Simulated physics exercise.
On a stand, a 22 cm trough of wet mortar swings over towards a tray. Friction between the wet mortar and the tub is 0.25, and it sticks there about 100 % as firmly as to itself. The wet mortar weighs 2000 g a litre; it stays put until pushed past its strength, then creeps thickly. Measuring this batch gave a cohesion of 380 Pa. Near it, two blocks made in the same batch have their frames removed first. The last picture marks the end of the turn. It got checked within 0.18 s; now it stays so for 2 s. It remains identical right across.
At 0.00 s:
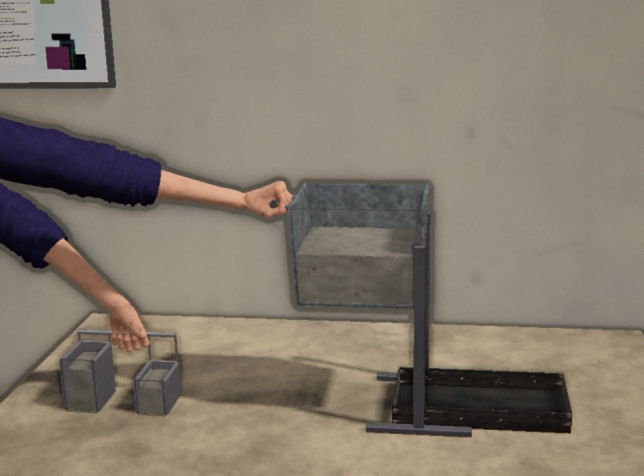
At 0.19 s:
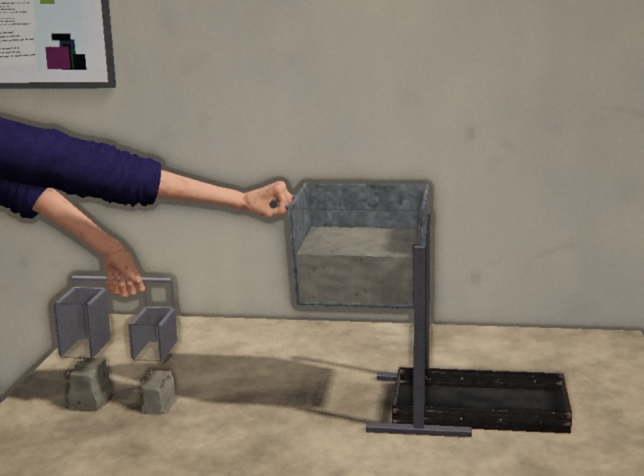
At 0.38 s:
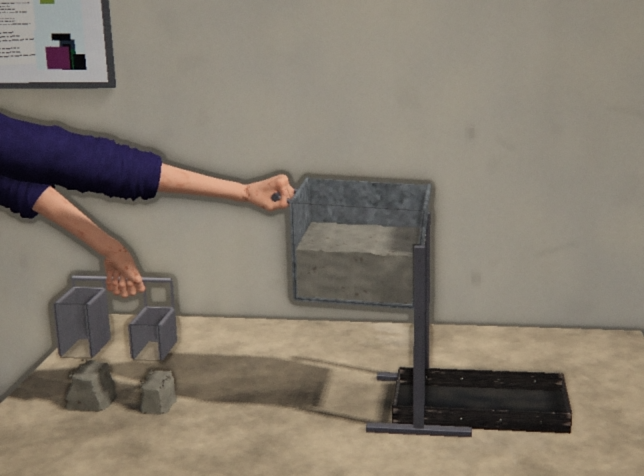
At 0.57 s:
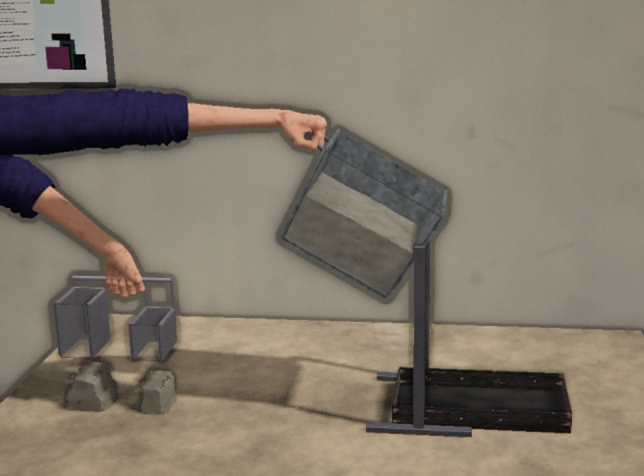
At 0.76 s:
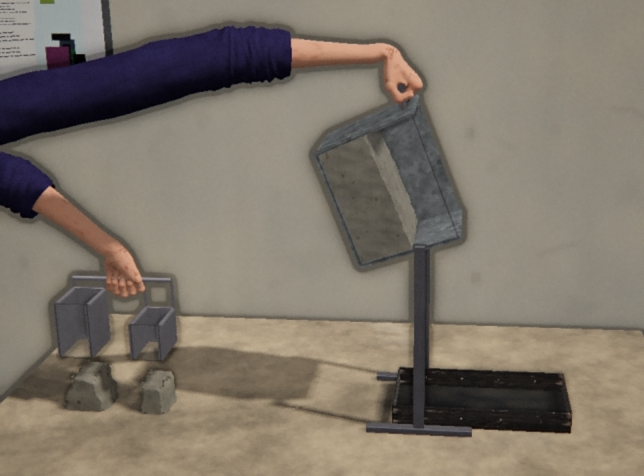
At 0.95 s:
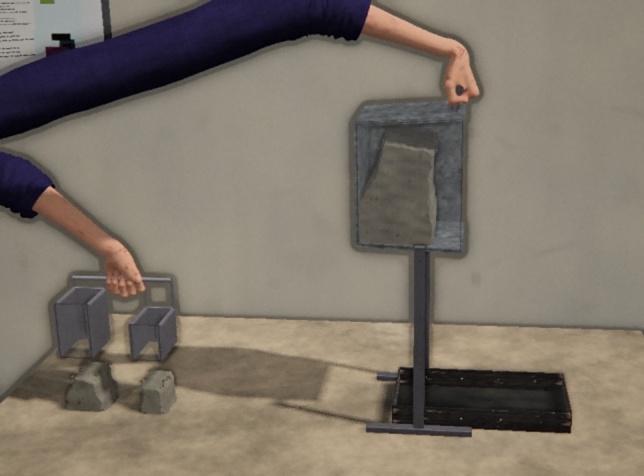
In the video, one hand lifts casings off two small grey blocks, and the taller one slumps slightly. The other hand swings a trough of wet mortar upward and rightward onto its side, the mortar deforming inside.
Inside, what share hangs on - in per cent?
I would say around 57 per cent.
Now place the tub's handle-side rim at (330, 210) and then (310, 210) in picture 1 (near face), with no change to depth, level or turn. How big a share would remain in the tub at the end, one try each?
First try 85 per cent, second try 65 per cent.
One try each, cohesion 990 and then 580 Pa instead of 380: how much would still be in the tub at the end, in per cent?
Going in order, it's 100 % and then 60 %.
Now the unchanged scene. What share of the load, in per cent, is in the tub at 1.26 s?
Around 60 percent stays in the tub.
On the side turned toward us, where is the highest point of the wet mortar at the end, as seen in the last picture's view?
Peak location: Approx. (380, 204).
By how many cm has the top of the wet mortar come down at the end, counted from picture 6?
The top ends up some 13 cm below its level in the last picture.
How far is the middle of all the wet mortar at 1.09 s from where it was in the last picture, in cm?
7 cm.
By 1.09 s, the tub is at 90 degrees and holds 88 %.
By 1.26 s, the tub is at 90 degrees and holds 58 %.
By 1.43 s, the tub is at 90 degrees and holds 57 %.
By 1.60 s, the tub is at 90 degrees and holds 57 %.
By 2.95 s, at the end, the tub is at 90 degrees and holds 57 %.
